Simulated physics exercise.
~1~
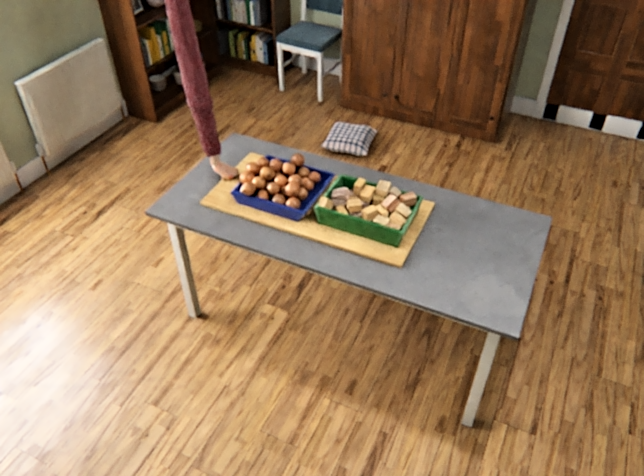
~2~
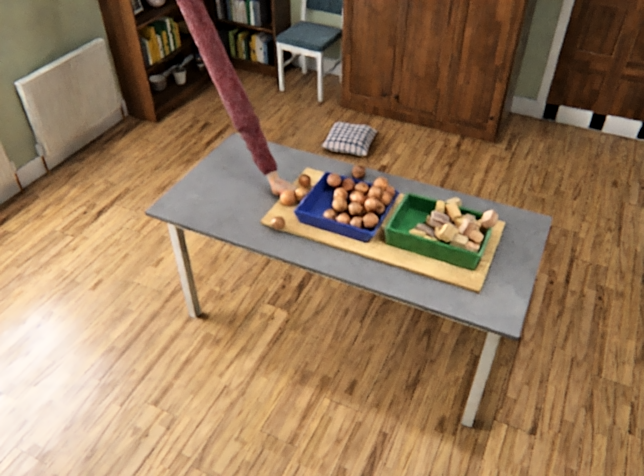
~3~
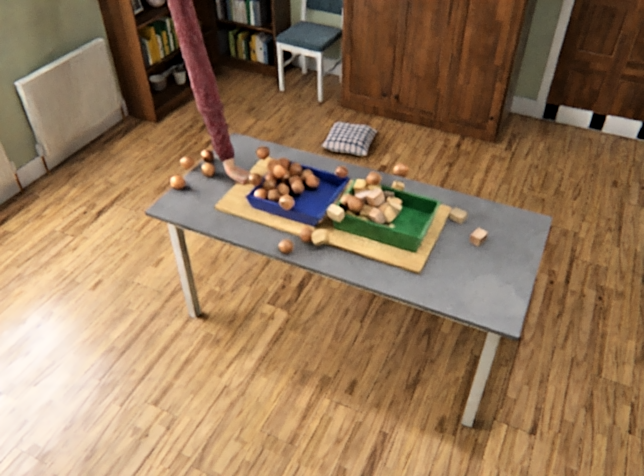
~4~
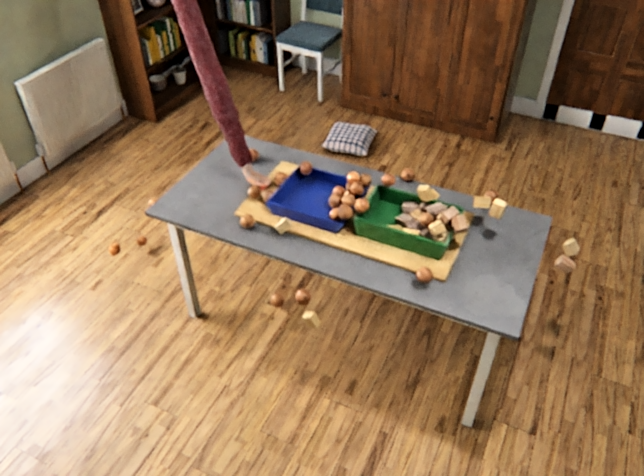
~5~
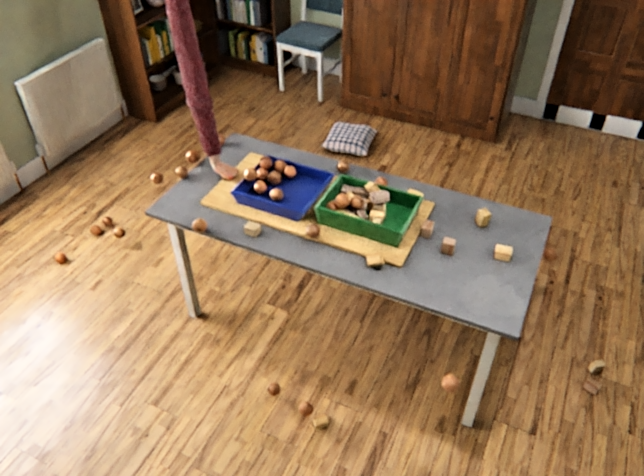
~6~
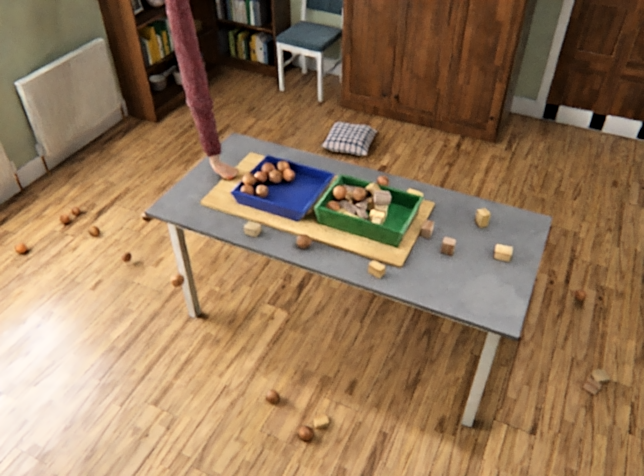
At the start, a hand reaches down to a board on a gray table, where a blue basket heaped with onions sits beside a green basket of wooden blocks. The arm shoves the board to the right, and a few onions tumble out at the left. It pulls the board back left, throwing onions and blocks over the walls, then pushes it right again as pieces drop off the table. The board slides left once more and stops. Finally, both baskets remain partly filled, with onions and blocks scattered across the tabletop and wooden floor.
